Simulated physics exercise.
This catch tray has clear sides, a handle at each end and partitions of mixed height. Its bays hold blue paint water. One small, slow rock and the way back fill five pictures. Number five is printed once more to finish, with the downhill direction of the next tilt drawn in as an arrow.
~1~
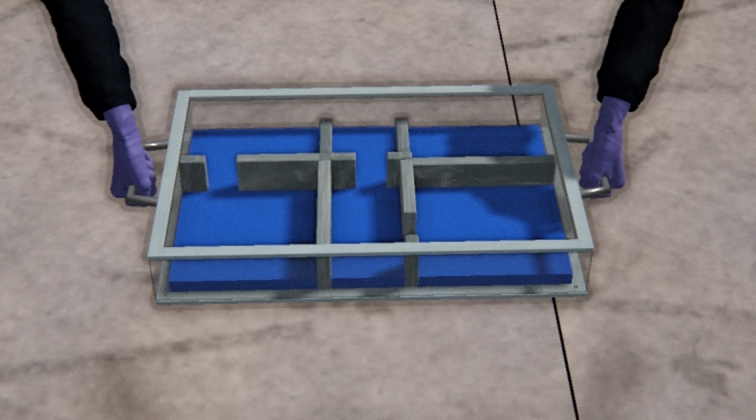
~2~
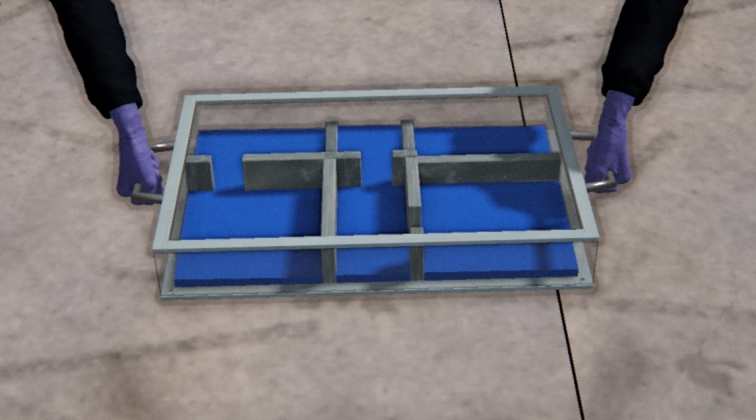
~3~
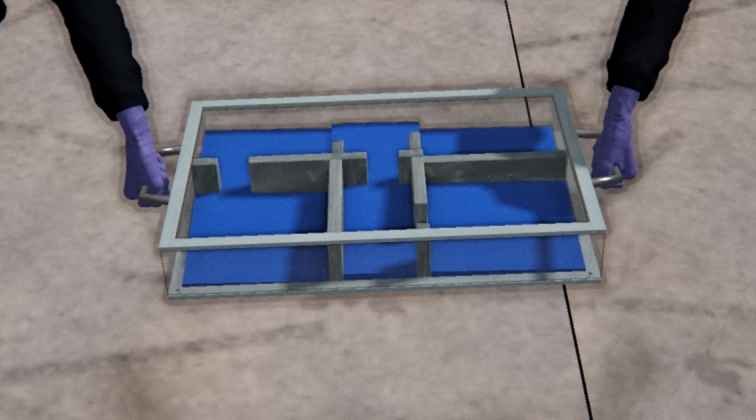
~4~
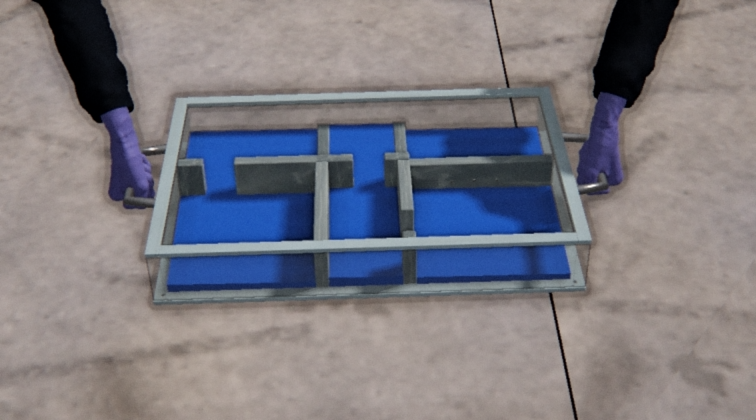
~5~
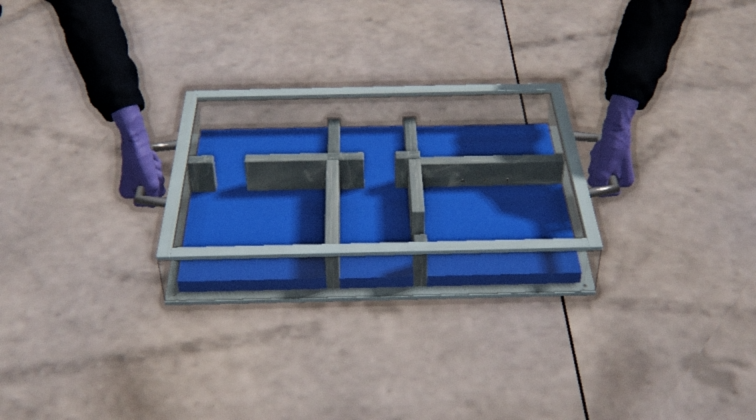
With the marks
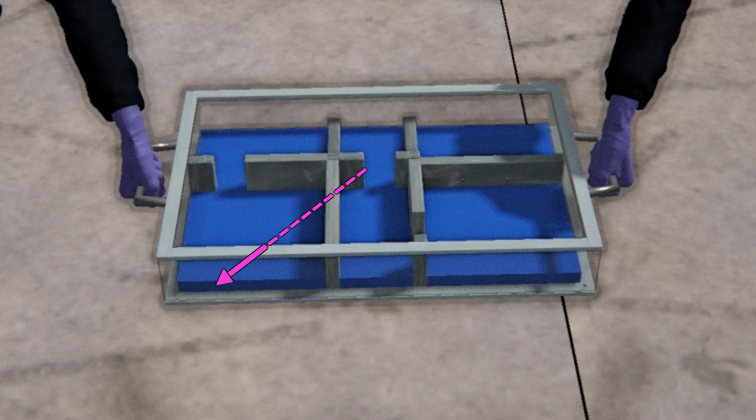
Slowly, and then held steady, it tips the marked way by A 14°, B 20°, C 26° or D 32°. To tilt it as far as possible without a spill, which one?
Go for A.
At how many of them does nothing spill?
One of the four.
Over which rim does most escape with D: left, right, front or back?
The front rim.
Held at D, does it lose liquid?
Yes.
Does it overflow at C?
Yes, it does.
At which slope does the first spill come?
B it is.
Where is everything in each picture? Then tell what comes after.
In the first frame, the tray is level; deepest in the back middle bay, at (365, 155), shallowest in the back right.
In the second frame, tipped about 3° down to the back; no wall is crossed.
In the third frame, tipped about 5° down to the back; liquid runs over two walls.
In the fourth frame, tipped about 3° down to the back; no wall is crossed.
In the fifth frame, the tray is level; deepest in the front left bay, at (259, 231), shallowest in the back right.
The arrow ends at (220, 280).
With A, nothing spills; the front left bay holds the most.
With B, about 6 % goes over the rim.
With C, about 43 % goes over the rim.
With D, about 66 % goes over the rim.
